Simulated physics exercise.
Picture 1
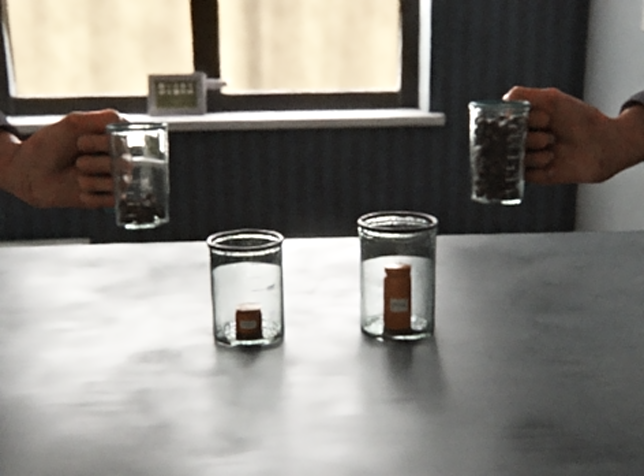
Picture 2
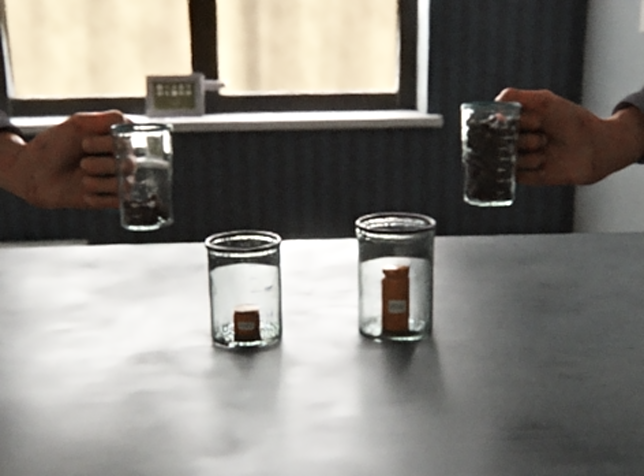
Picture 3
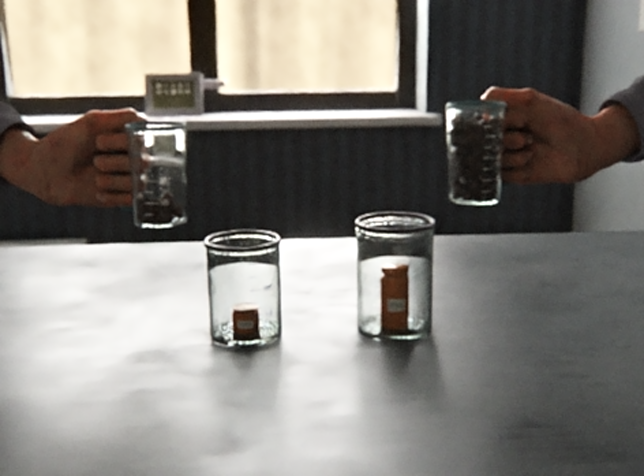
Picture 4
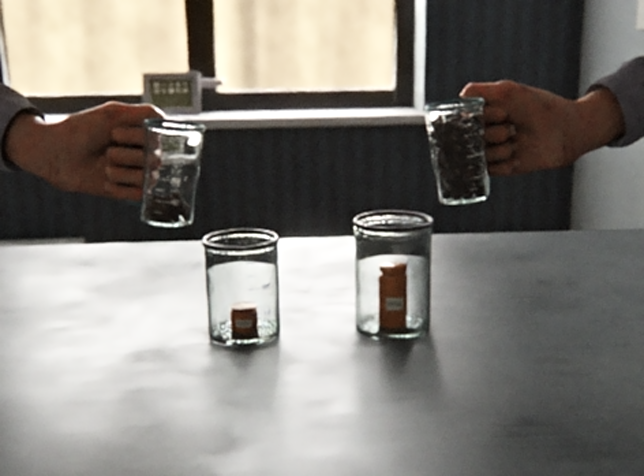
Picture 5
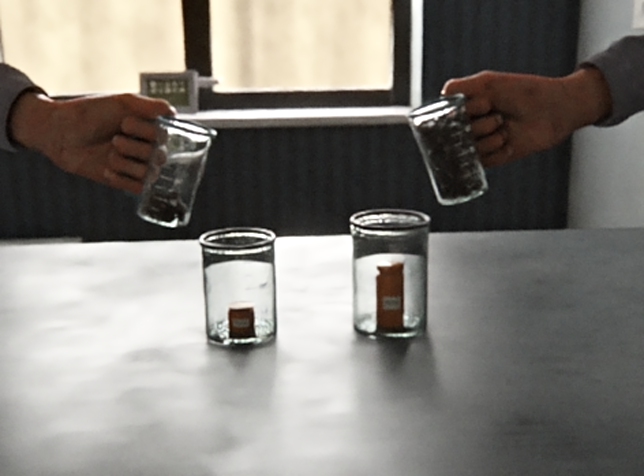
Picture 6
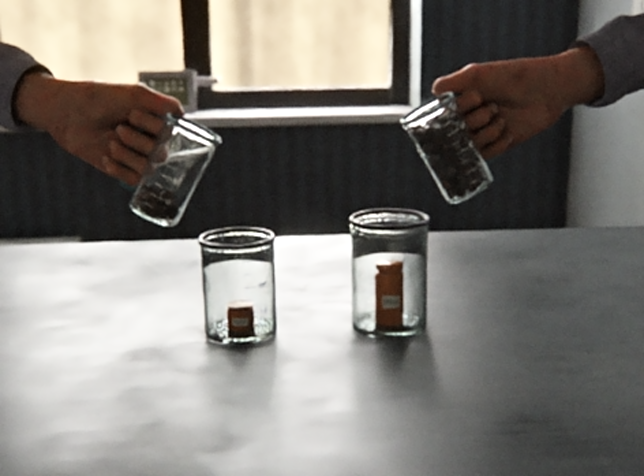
Two hands bring cups inward above two clear containers, then tilt them toward each other.
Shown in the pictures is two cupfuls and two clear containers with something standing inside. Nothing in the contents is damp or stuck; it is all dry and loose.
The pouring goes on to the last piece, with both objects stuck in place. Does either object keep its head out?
In order: Left object: Never drops from view, right object: Never drops from view.
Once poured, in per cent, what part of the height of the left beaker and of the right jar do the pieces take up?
Left 15, right 50, roughly.
Then, 0.37 s after the last picture, left beaker empty, all of its cupful still in the cup; right jar empty, all of its cupful still in the cup.
Then, 0.84 s after the last picture, left beaker empty, all of its cupful still in the cup; right jar nearly empty, nearly all of its cupful still in the cup.
Then, 1.35 s after the last picture, left beaker nearly empty, about half of its cupful still in the cup; right jar a quarter full, about a quarter of its cupful still in the cup.
At rest, left beaker nearly empty (surface near (240, 312)), nothing beside it; right jar half full (surface near (389, 273)), nothing beside it; the left thing is still showing; the right thing is still showing.
